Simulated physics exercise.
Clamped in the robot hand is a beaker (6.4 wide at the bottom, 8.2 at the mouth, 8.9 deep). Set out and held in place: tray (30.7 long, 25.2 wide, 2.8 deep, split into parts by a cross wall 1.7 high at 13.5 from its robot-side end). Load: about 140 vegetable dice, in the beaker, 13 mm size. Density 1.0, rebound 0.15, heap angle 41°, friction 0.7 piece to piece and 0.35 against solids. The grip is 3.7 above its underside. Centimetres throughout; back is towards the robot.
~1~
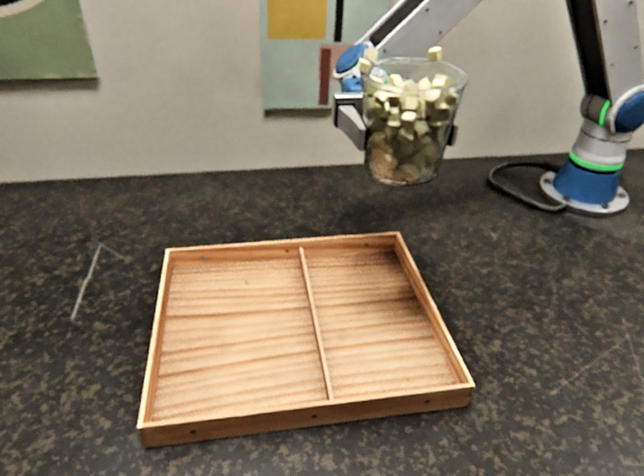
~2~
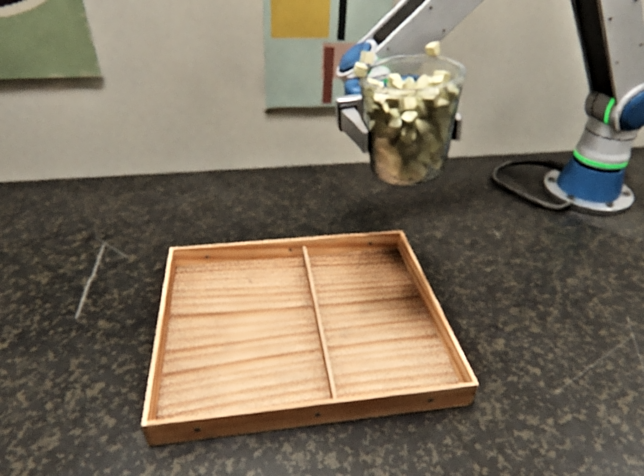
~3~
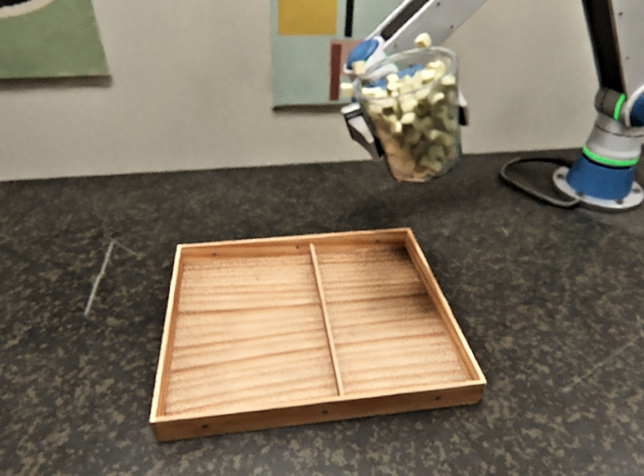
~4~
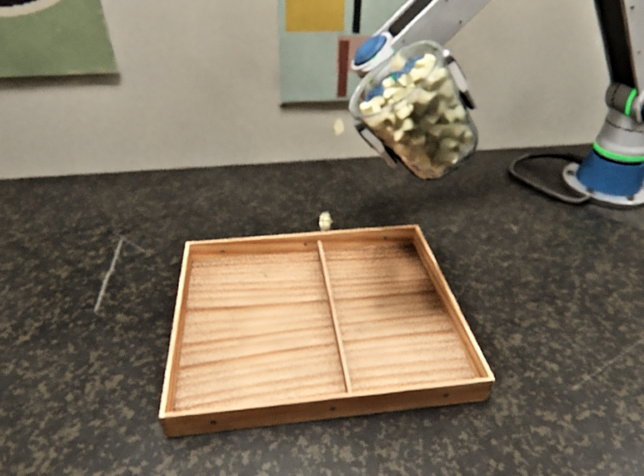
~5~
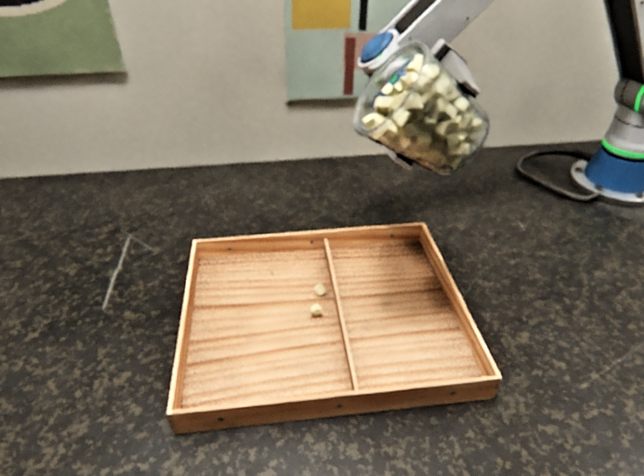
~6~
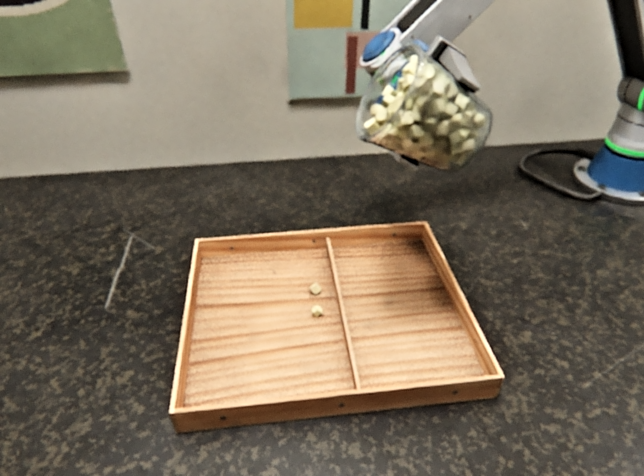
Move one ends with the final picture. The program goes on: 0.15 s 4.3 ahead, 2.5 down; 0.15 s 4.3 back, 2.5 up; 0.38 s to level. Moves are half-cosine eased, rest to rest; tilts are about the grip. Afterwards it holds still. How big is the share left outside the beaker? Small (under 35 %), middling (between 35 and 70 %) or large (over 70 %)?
Share outside the beaker: Small (under 35 %).
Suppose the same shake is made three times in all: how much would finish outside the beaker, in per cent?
In that case some 10 per cent.
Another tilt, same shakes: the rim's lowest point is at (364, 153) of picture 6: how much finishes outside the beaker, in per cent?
About 25 per cent.
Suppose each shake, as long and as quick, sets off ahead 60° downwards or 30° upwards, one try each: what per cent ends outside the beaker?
Some 5 and 25 per cent.
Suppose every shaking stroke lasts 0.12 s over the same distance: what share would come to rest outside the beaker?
It would be near 10 per cent.
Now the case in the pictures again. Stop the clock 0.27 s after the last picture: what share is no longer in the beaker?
Near 5 per cent so far.
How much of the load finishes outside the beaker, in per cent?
About 10 per cent.
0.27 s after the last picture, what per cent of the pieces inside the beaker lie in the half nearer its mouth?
Roughly 55 per cent.
Then, 0.27 s on, tilted 58° forward, highest piece 27 above the table; 133 in the beaker, 2 in the far-side part, 7 in flight or on a rim.
Then, 0.54 s on, tilted 16° forward, highest piece 29 above the table; 131 in the beaker, 10 in the far-side part, 1 in the robot-side part.
Then, 0.88 s on, level, highest piece 30 above the table; 131 in the beaker, 10 in the far-side part, 1 in the robot-side part.
Then, 1.93 s on, level, highest piece 30 above the table; 131 in the beaker, 10 in the far-side part, 1 in the robot-side part.
In the end, 131 in the beaker, 10 in the far-side part, 1 in the robot-side part. That is 8 % outside the beaker.
